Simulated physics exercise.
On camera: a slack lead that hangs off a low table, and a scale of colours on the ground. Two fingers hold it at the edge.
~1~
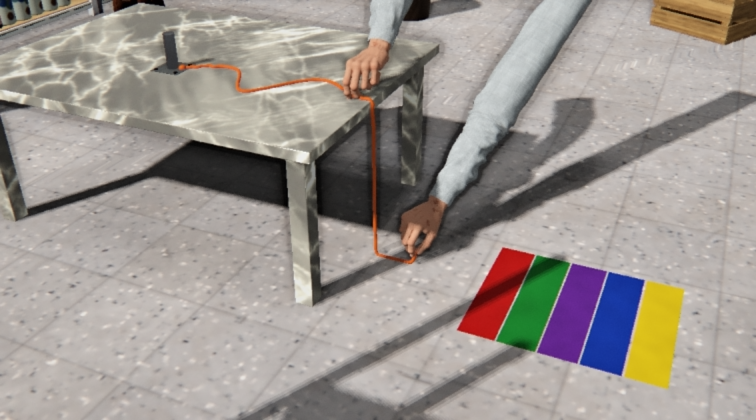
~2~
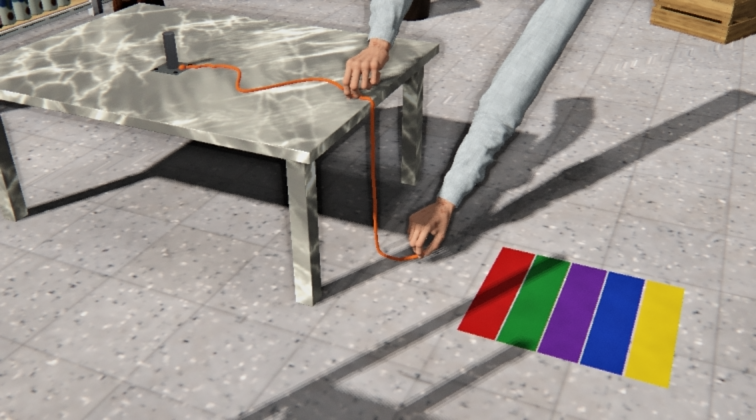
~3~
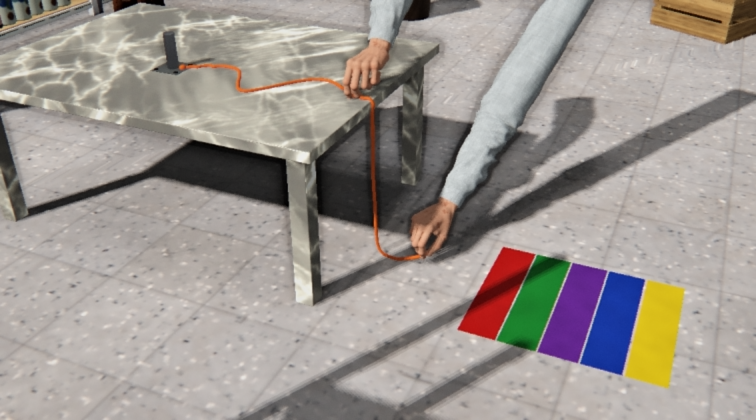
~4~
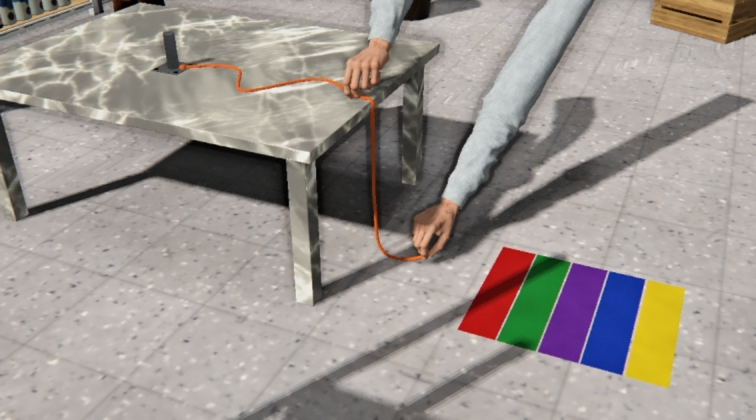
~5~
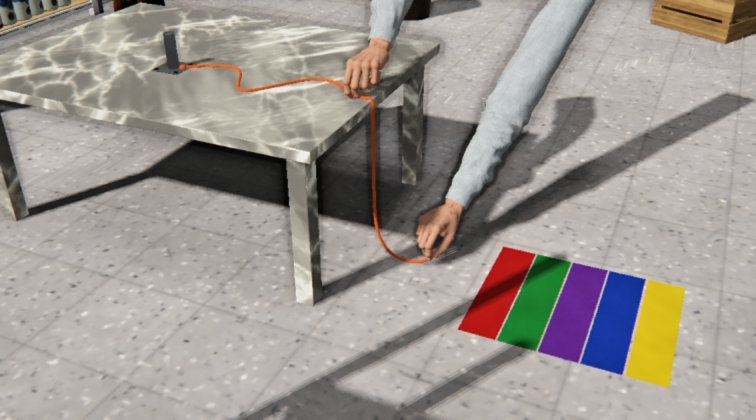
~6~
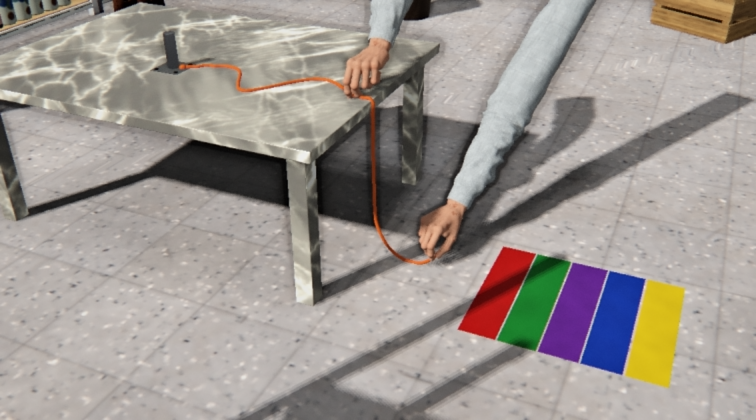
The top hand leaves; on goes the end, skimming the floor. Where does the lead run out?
It halts on the blue strip.
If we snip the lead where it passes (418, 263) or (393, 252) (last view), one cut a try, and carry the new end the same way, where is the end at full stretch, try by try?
Try by try, around (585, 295) and (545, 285).
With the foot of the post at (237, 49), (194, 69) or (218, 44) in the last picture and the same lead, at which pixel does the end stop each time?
The places are (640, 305), (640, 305) and (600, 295).
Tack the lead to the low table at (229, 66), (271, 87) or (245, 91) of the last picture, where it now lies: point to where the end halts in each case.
The places are (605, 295), (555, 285) and (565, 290).
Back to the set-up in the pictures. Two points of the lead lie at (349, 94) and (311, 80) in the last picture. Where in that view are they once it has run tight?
About (408, 131), and the other about (354, 98).
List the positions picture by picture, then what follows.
The first frame shows end (416, 253); red (484, 318); green (523, 328); purple (564, 339); blue (606, 351); yellow (650, 363).
The second frame shows end (424, 254); lead through (213, 67) (238, 87) (306, 80) (360, 98) (373, 166) (376, 235).
The third frame shows end (426, 255).
The fourth frame shows end (428, 255); lead through (214, 67) (238, 87) (307, 80) (360, 97) (373, 166) (377, 235).
The fifth frame shows end (433, 256).
The sixth frame shows end (435, 256); lead through (214, 66) (238, 87) (307, 80) (360, 97) (373, 166) (381, 235).
A little later, end near (542, 283); over green.
Next, end near (588, 294); over purple.
When it is tight, end near (615, 300); over blue. Over blue.
